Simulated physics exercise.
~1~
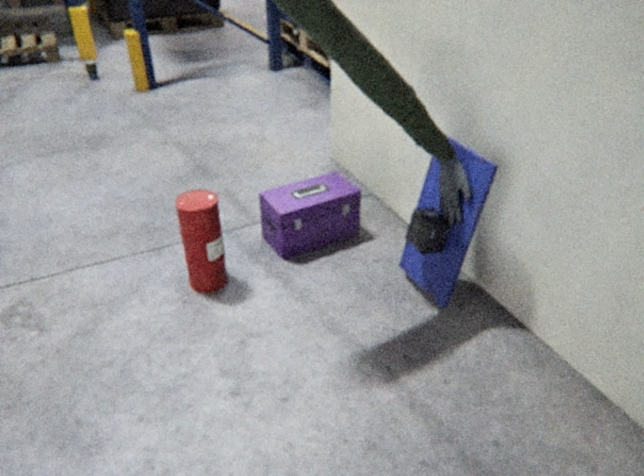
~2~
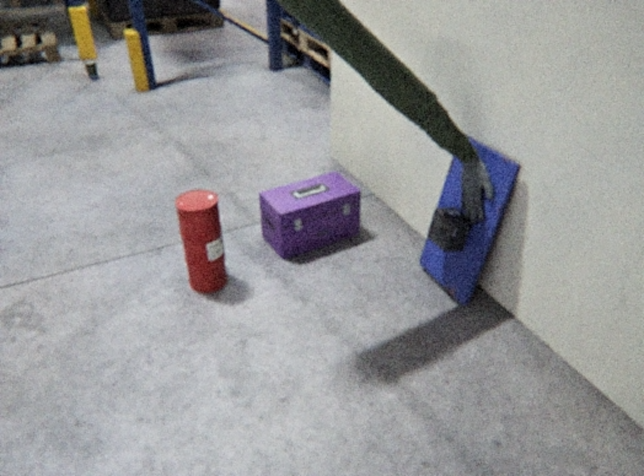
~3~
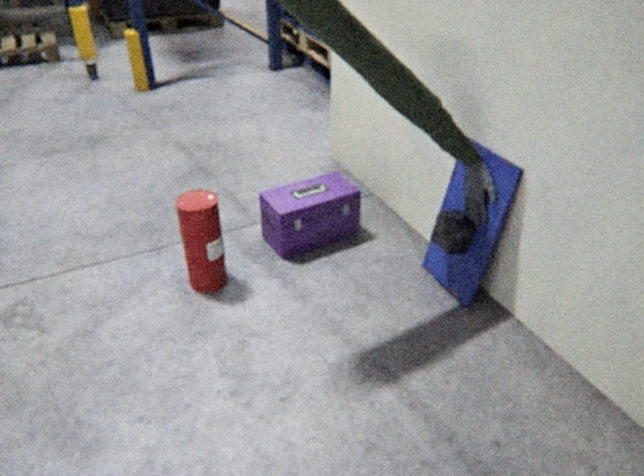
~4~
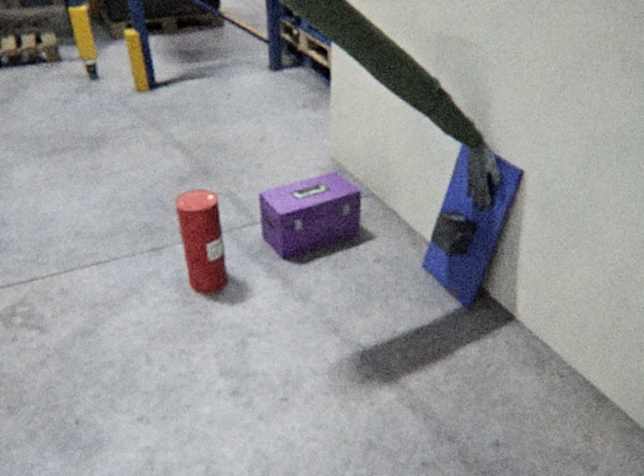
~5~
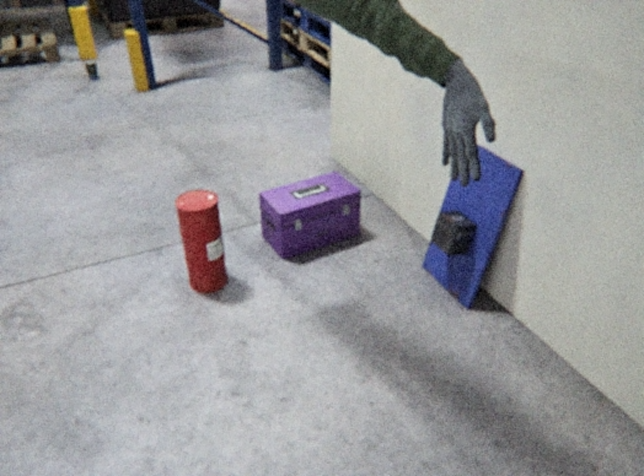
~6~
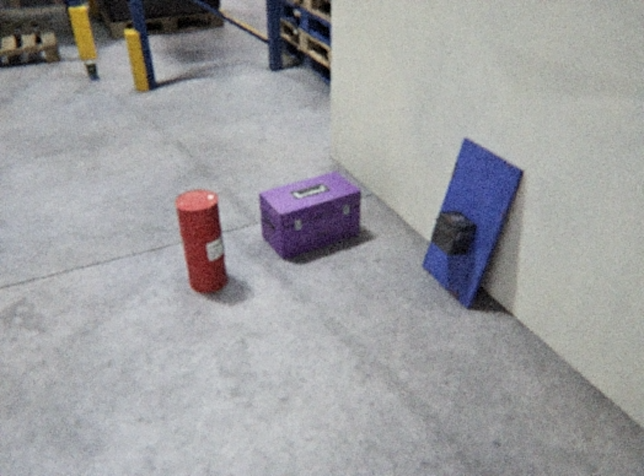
In a warehouse with a concrete floor, a gloved hand moved a blue board to the right and leaned it against the wall, near a purple toolbox and a red canister, then let go and withdrew, and the board stayed propped up.
